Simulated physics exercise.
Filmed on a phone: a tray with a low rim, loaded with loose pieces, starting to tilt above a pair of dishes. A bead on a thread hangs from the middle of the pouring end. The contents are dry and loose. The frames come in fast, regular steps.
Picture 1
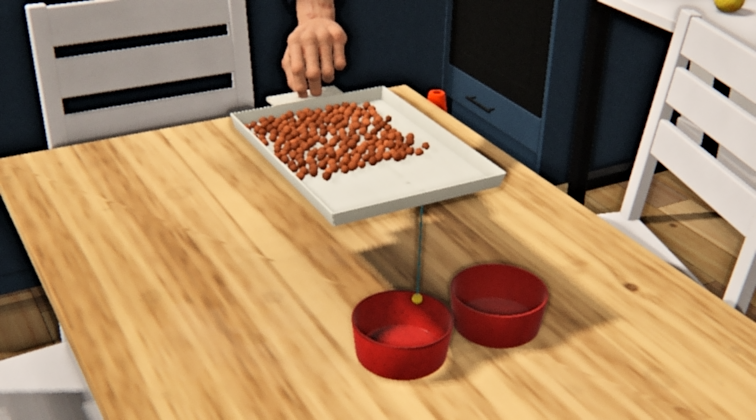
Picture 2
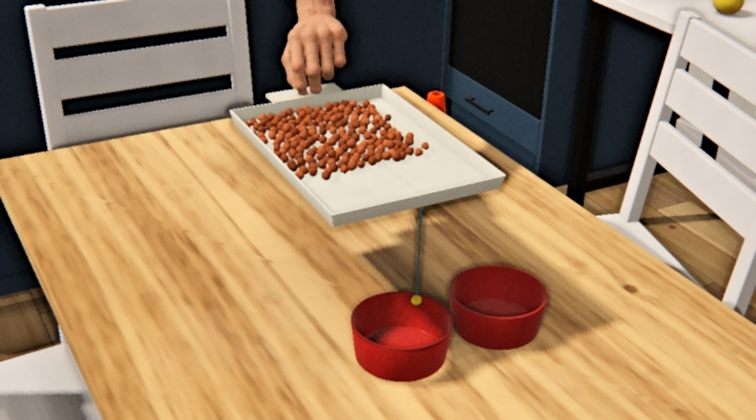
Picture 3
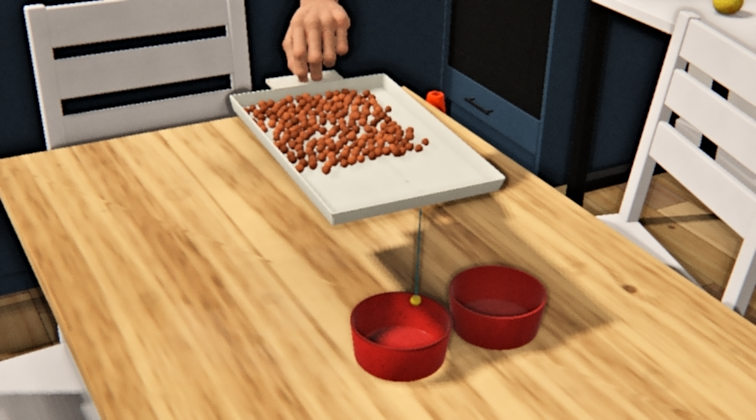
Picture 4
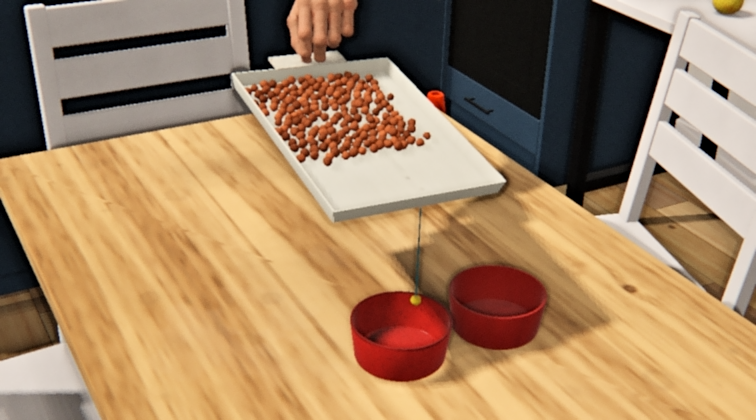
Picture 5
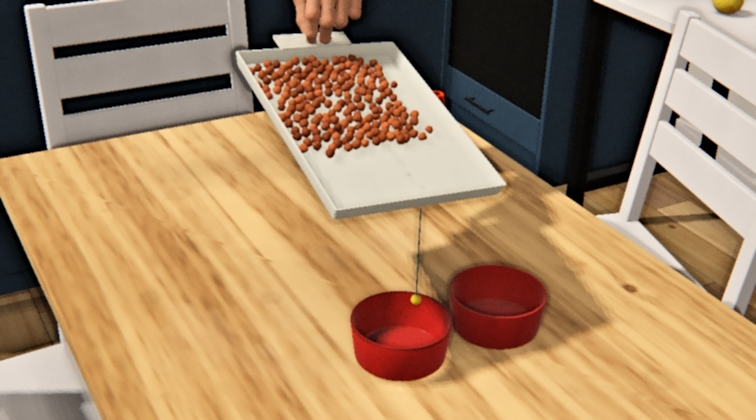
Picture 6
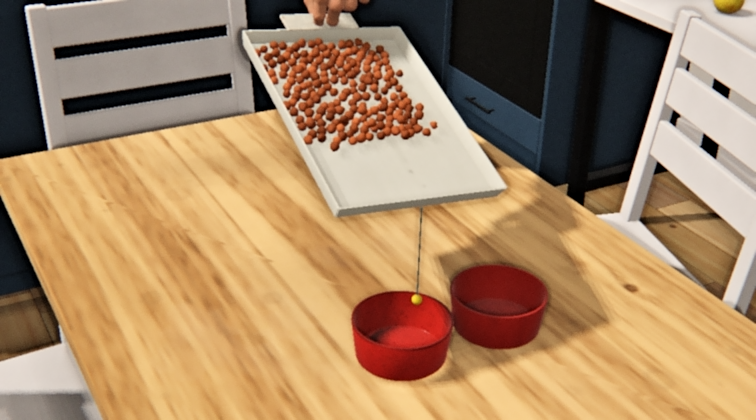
A hand raises the back of a white tray of brown pellets above two red dishes.
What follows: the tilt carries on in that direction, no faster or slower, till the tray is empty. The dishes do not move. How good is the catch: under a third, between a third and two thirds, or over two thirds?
They take from one third to two thirds between them.
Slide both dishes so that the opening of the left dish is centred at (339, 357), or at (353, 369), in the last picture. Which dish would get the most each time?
In turn: The right one; the dish on the right.
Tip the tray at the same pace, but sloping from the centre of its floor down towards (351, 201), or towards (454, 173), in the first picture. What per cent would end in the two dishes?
The first gives 20 %, the second 80 %.
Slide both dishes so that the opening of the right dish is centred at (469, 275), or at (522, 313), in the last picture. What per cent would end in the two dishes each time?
Near 20 % and 70 %.
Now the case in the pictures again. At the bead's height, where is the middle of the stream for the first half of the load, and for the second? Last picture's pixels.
Early half (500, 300), late half (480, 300).
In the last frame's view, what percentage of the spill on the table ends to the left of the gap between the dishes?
It comes to 10 per cent or so.
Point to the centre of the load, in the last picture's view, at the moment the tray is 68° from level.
Close to (455, 174).
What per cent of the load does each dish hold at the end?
About: Left dish 10, right dish 50 per cent.
Soon, tray tipped steeply; most on the tray; a small part in the air.
A while on, tray tipped past a quarter turn; about a third on the tray; a stray few in the left dish; about a quarter in the right dish; about a quarter outside both; about a quarter in the air.
Towards the end, tray tipped past a quarter turn; a small part in the left dish; about half in the right dish; about half outside both.
Finally, tray tipped past a quarter turn; a small part in the left dish; about half in the right dish; about half outside both.
